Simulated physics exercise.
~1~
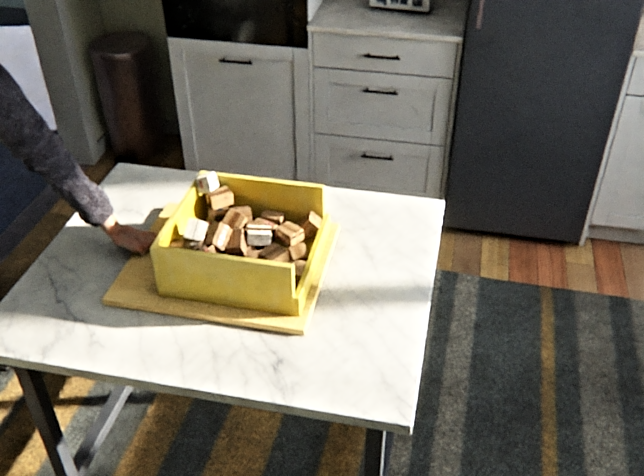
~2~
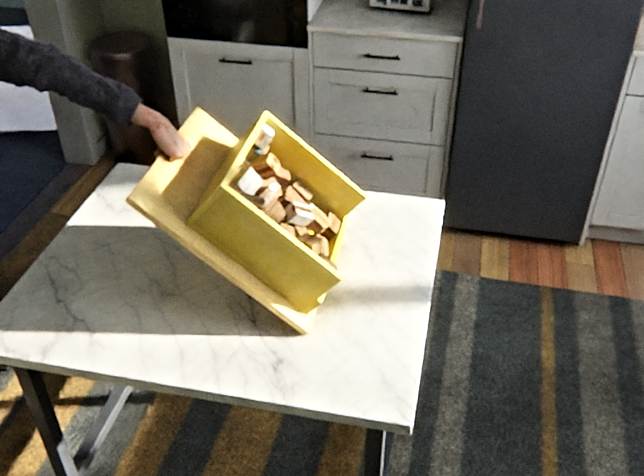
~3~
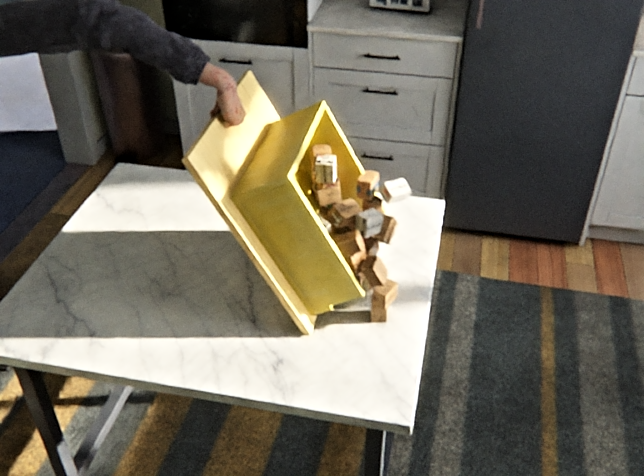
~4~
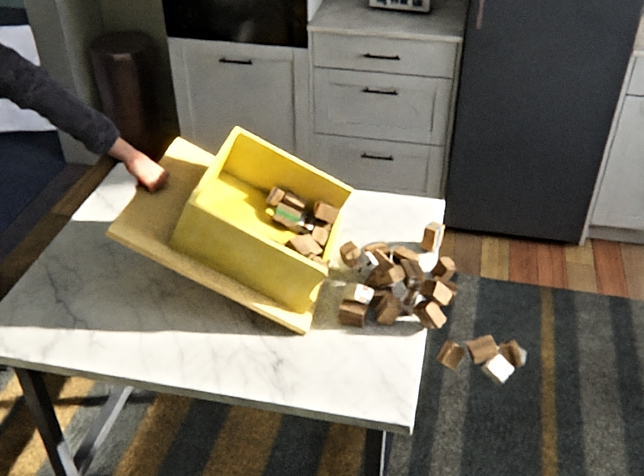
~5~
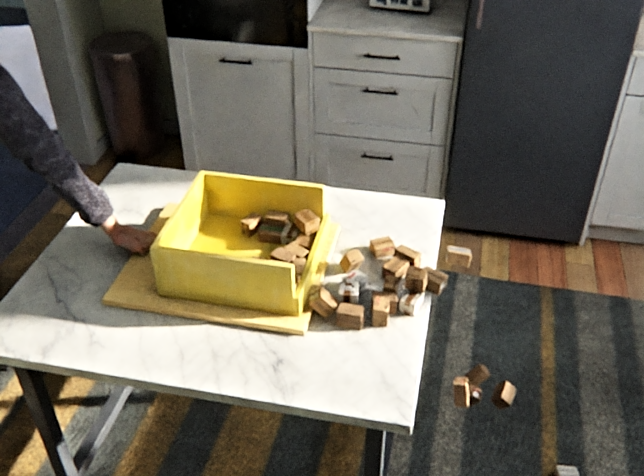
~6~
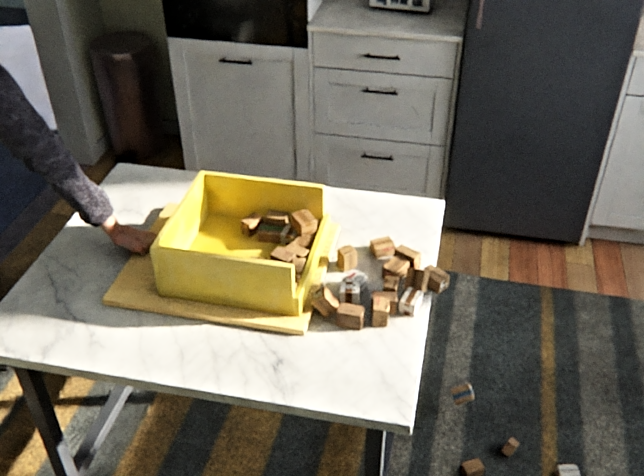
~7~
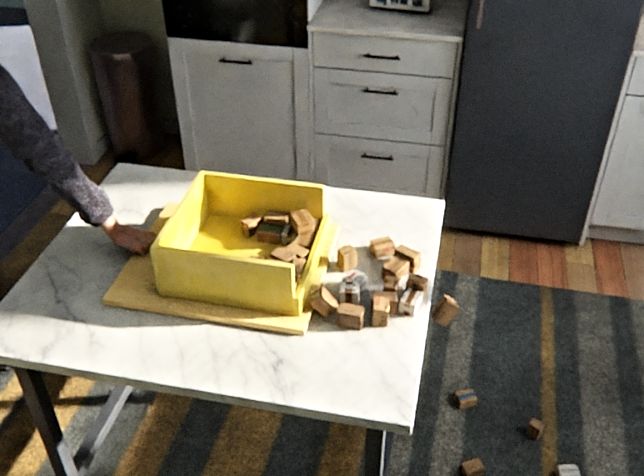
Yellow tub of small brown blocks tipped rightward by a hand, spilling most onto table and floor, then lowered flat again.
